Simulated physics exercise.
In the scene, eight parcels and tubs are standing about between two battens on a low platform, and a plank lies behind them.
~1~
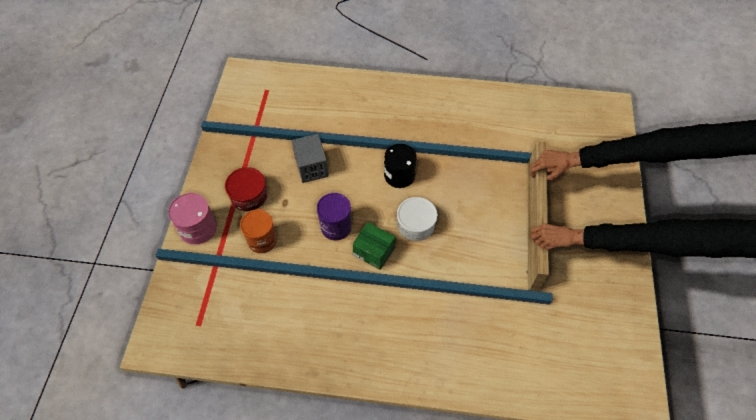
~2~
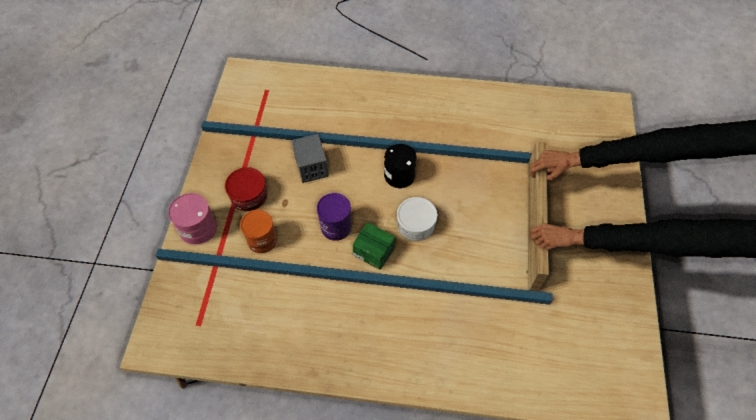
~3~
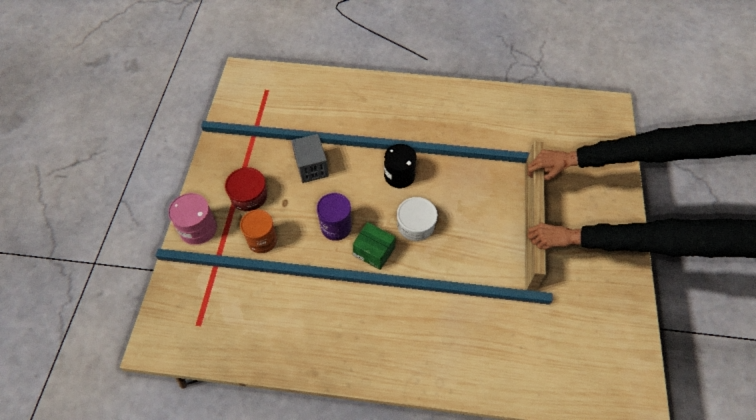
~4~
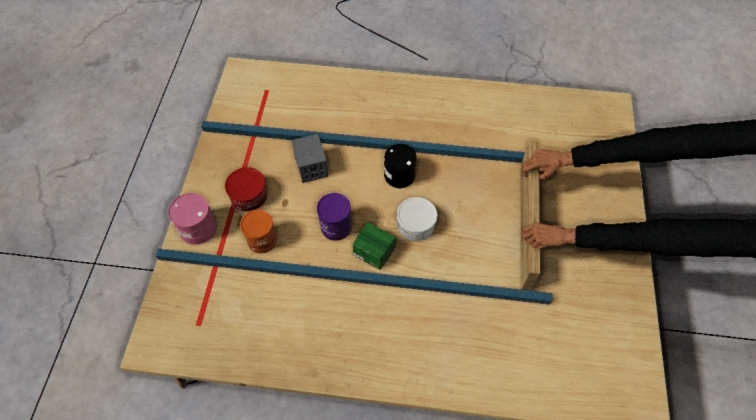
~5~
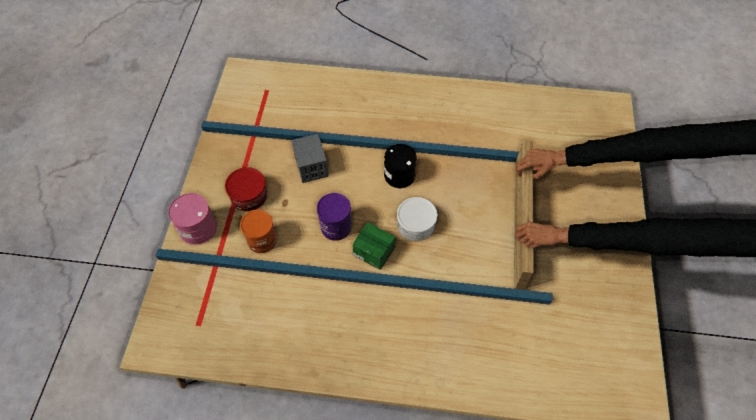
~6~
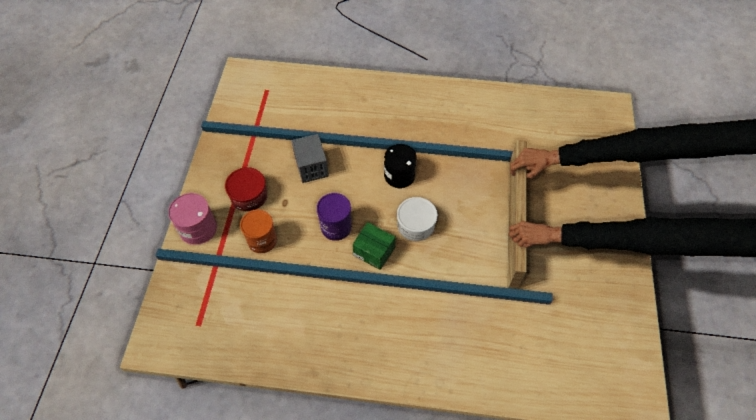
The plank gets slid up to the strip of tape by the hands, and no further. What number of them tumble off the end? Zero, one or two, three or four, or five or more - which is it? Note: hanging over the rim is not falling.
The right band is one or two.
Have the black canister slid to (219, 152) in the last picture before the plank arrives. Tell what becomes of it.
Placed there, the black canister is still up there.
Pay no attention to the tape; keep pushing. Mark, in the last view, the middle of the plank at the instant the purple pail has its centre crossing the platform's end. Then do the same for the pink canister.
The middle is at (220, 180) when it's the purple pail, and at (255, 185) when it's the pink canister.
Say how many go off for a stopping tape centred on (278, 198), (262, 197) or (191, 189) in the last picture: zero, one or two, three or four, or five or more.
Taking the places in the order asked: No fall at all, then none, then more than four.
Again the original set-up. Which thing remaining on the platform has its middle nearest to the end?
It's the red pail.
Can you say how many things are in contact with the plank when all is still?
It's 3 of them.
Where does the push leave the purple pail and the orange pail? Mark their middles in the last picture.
Purple pail: About (185, 204); orange pail: About (172, 232).
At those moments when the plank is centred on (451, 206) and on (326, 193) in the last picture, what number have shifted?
0 by the first point, 6 by the second.
Early on, none off yet; pink canister at rest near (193, 219); red pail at rest near (247, 190); orange pail at rest near (259, 232).
Finally, the number that fall off is one or two; lost, pink canister.
